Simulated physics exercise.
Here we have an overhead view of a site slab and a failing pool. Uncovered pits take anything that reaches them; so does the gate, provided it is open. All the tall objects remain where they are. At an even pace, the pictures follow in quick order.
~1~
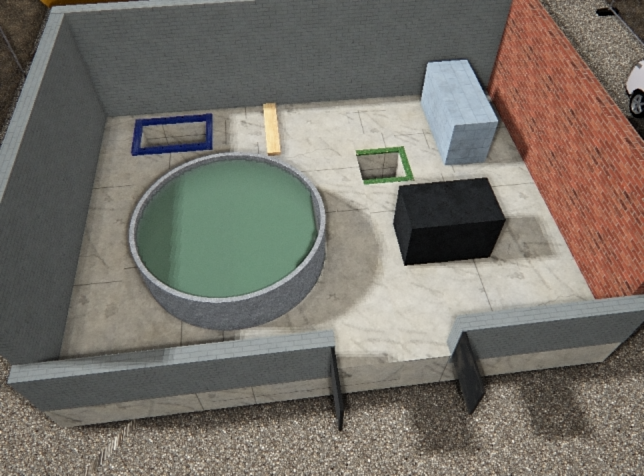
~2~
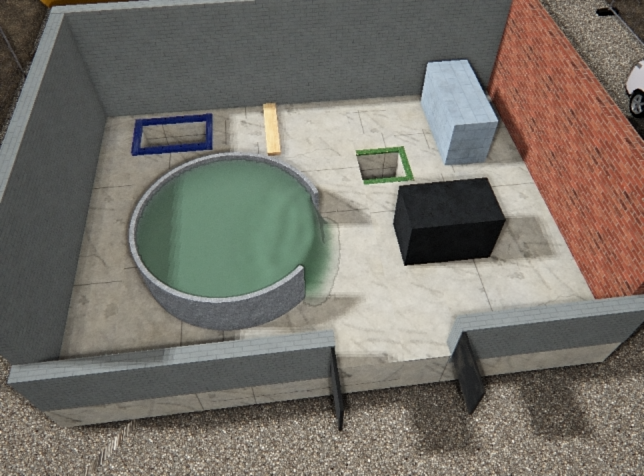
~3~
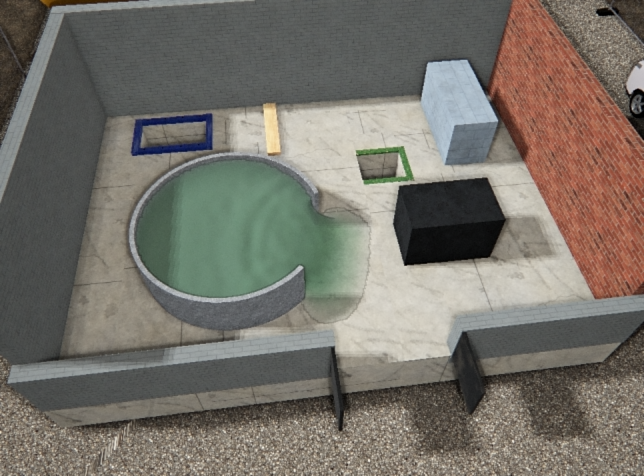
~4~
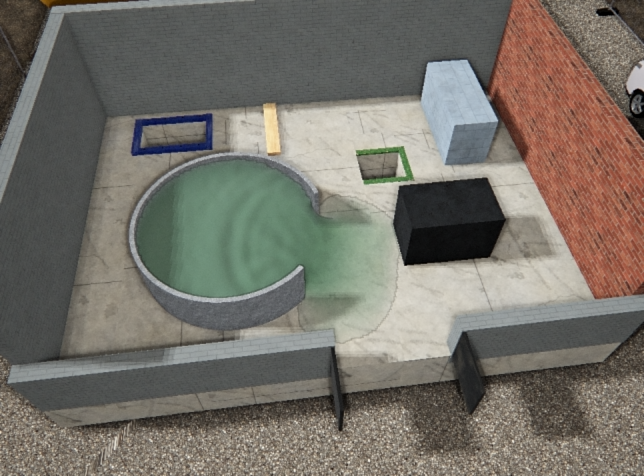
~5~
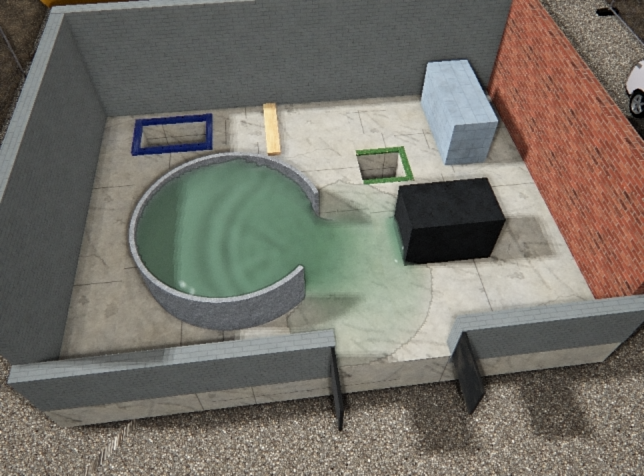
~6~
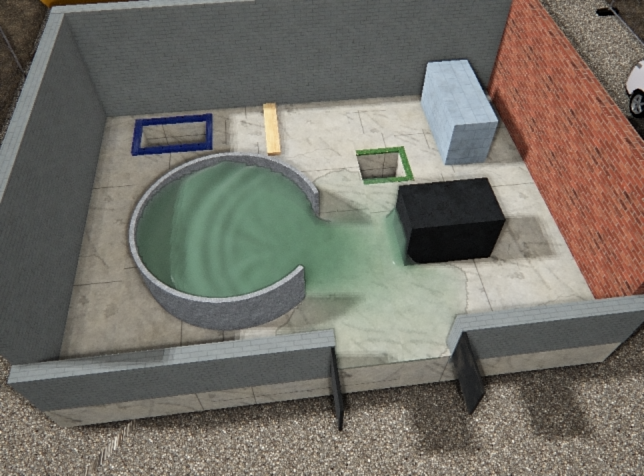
On a walled slab, a round pool opens and green water spreads right around a black block.
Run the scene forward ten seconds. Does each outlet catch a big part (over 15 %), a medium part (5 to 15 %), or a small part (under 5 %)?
Parts caught - gate: A big part; blue pit: A small part; green pit: A big part.
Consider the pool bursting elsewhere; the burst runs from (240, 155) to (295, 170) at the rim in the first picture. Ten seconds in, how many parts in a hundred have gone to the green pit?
Near 15 per cent for green.
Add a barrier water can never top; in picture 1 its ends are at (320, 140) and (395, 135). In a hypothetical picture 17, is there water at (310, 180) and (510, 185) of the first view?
Spared, then submerged.
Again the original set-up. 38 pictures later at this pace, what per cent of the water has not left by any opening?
I reckon around 68 in a hundred.
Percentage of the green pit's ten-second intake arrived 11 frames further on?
Near 15 per cent, give or take.
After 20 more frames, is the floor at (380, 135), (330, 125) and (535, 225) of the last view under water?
Listed points: Unwetted / inundated / inundated.
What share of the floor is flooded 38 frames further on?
Around 55 percent.
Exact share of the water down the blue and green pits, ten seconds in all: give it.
Close to 0 in a hundred and 24 in a hundred, in that order.
A moment on, water covers 30 % of the floor; the gate 2 %, the blue pit 0 %, the green pit 1 %.
Next, water covers 35 % of the floor; the gate 6 %, the blue pit 0 %, the green pit 3 %.
Then, water covers 55 % of the floor; the gate 12 %, the blue pit 0 %, the green pit 7 %.
Later, water covers 55 % of the floor; the gate 20 %, the blue pit 0 %, the green pit 13 %.
In the end, water covers 70 % of the floor; the gate 25 %, the blue pit 0 %, the green pit 23 %.
